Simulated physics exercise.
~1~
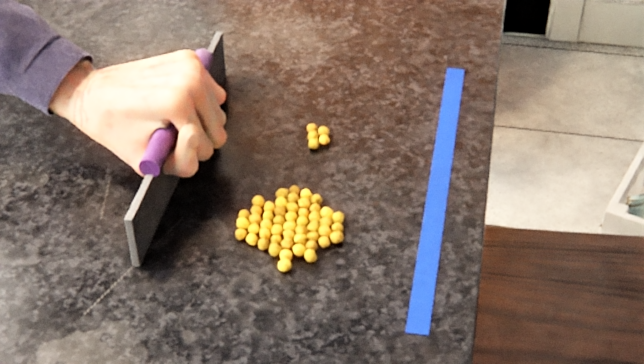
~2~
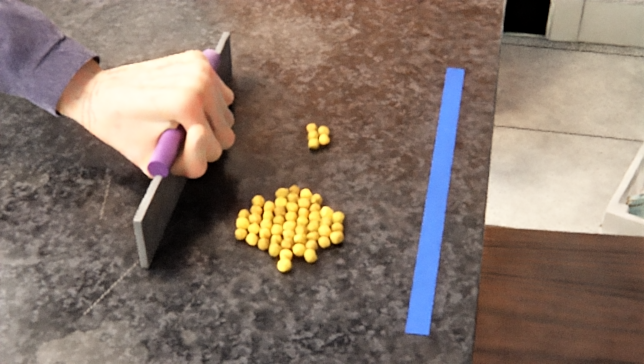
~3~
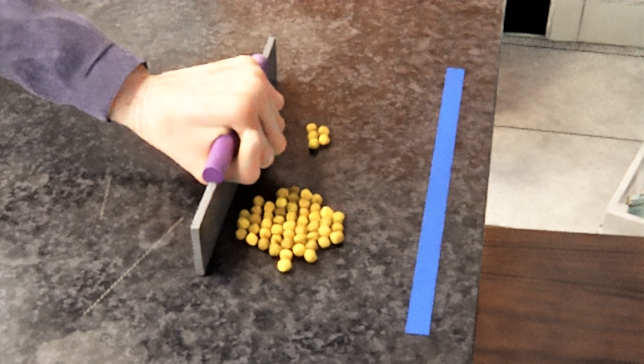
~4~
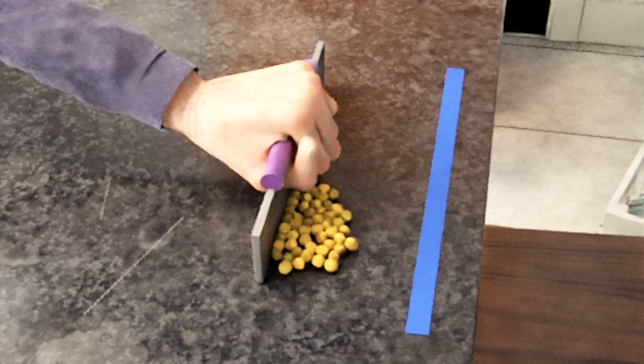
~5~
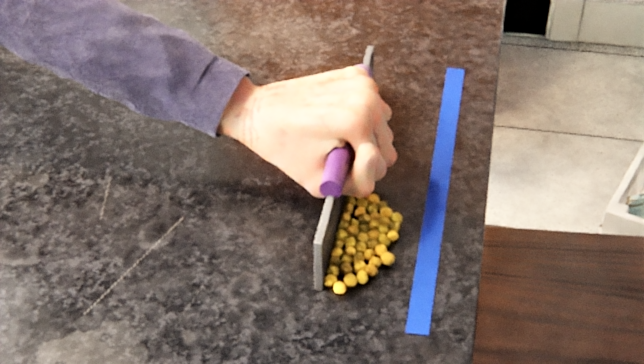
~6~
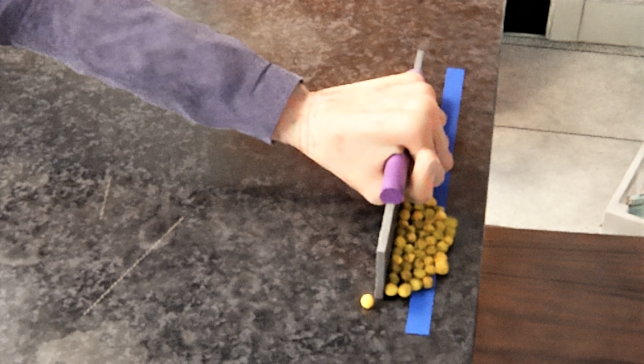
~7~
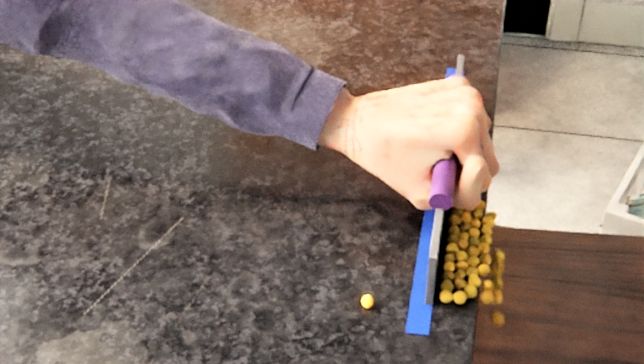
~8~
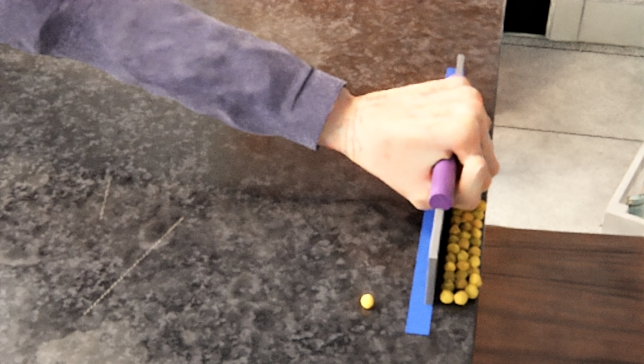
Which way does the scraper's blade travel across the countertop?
The blade travels to the right, going from the left part of the countertop over to the blue tape.
